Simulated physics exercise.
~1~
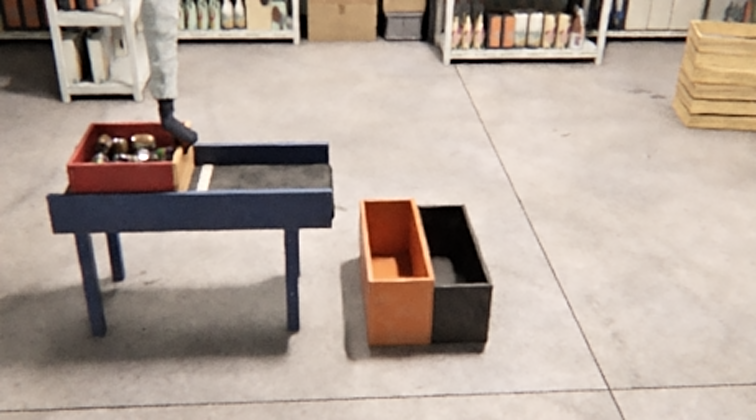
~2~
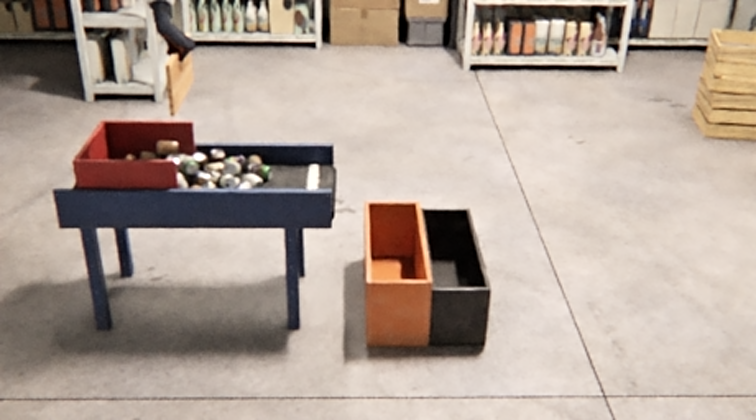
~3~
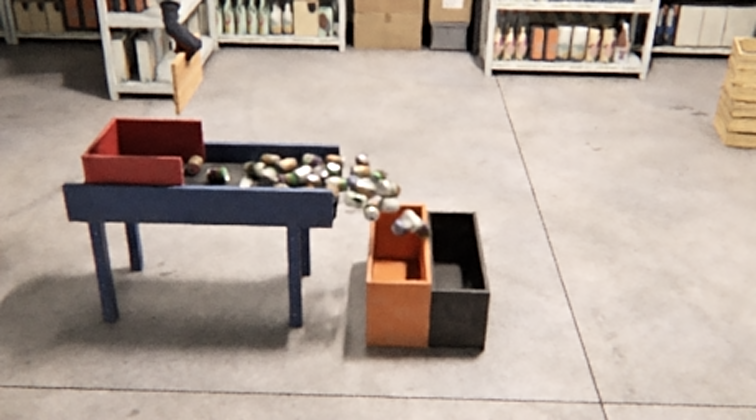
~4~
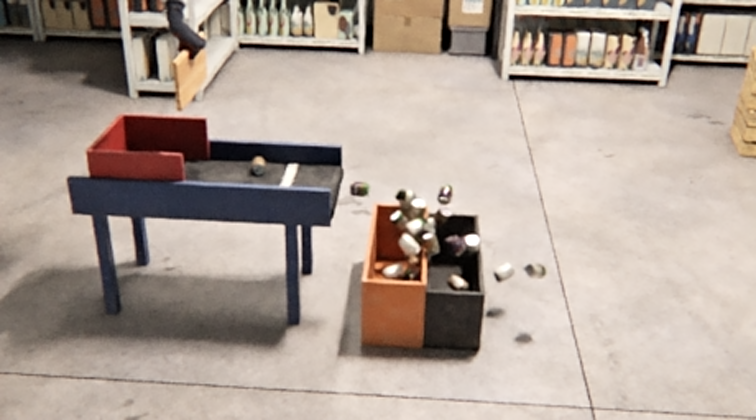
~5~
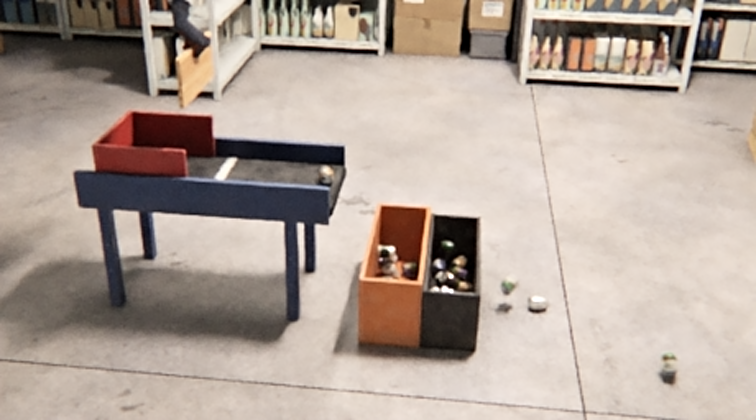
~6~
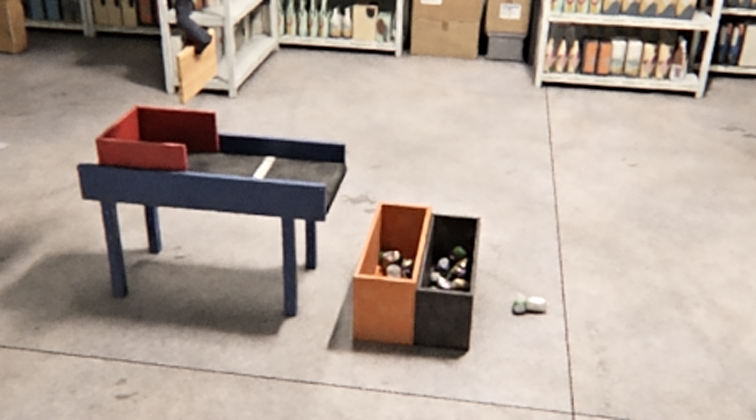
To begin with, a heap of small cans sits in a red pen on a blue-sided belt table, while a dark-gloved hand grips the wooden gate at its right side. The gate is lifted clear, and the belt carries the cans rightward in a loose spread. They pour off the end in a cluster towards an orange tub and the black bin beside it. Most tumble into the two containers, though a few fly past, and a last straggler rides the emptying belt. Finally, cans lie in both containers, with a few on the floor to the right.
